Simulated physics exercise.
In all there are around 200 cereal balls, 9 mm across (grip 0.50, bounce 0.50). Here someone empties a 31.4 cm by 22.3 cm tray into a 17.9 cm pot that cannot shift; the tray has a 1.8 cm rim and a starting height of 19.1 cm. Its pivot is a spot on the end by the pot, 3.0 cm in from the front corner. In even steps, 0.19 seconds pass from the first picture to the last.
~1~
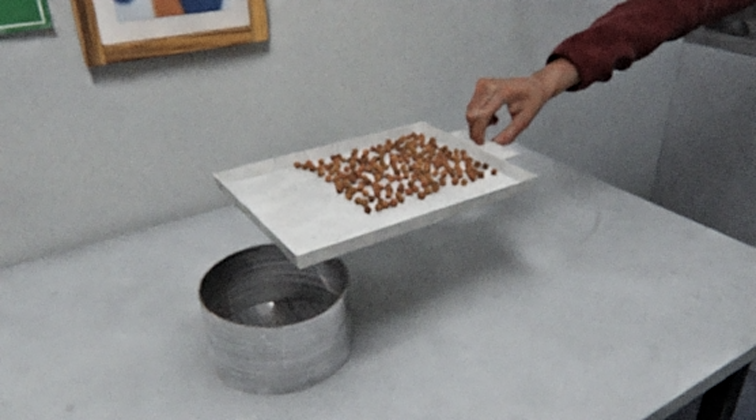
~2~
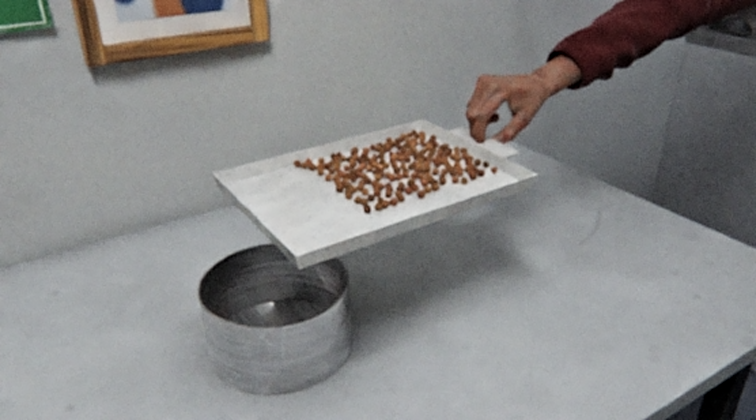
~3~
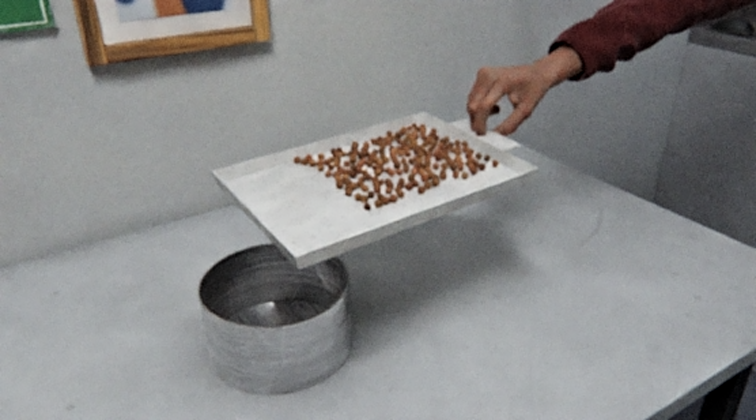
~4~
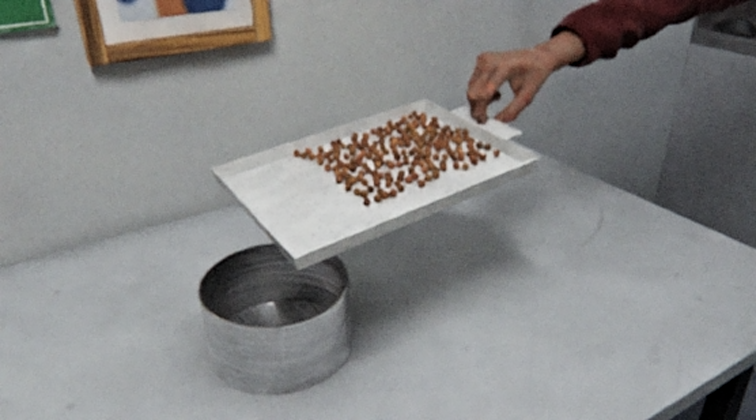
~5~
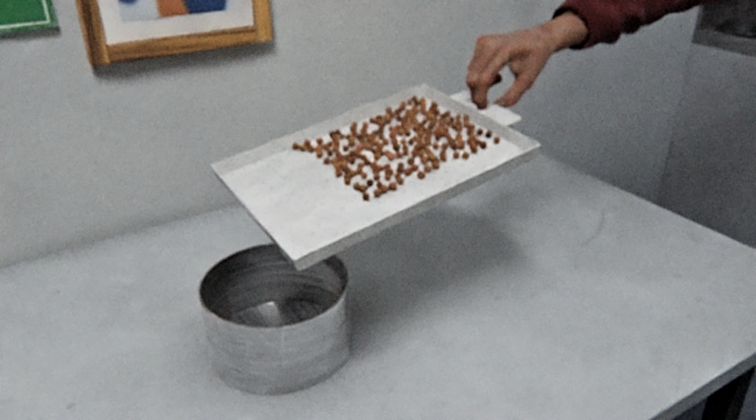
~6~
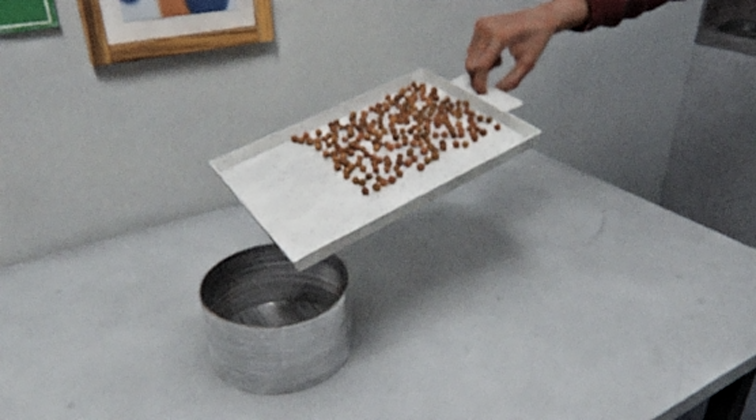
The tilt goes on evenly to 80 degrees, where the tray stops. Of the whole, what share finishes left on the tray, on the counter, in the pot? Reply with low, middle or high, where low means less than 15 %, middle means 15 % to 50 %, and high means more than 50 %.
My answer: Left on the tray - middle; counter - high; pot - low.
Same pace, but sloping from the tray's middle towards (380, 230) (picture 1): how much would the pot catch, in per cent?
That comes to around 0 per cent.
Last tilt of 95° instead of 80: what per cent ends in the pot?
In that case some 0 per cent.
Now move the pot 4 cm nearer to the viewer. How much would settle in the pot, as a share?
My estimate: Some 5 per cent.
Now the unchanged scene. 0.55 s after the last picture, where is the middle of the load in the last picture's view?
I'd put it close to (272, 236).
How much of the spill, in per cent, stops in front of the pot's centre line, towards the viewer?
About 100 per cent.
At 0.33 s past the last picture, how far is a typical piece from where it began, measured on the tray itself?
7 cm.
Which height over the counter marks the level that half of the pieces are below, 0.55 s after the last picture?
The halfway mark is near 22 cm.
Then, 0.33 s after the last picture, tilt 46 degrees; the tray holds 100 %, the pot 0 %.
Then, 0.55 s after the last picture, tilt 68 degrees; the tray holds 90 %, the pot 0 %.
Then, 0.89 s after the last picture, tilt 80 degrees; the tray holds 30 %, the pot 0 %.
In the end, tray 30 %, counter 70 %, pot 0 %.
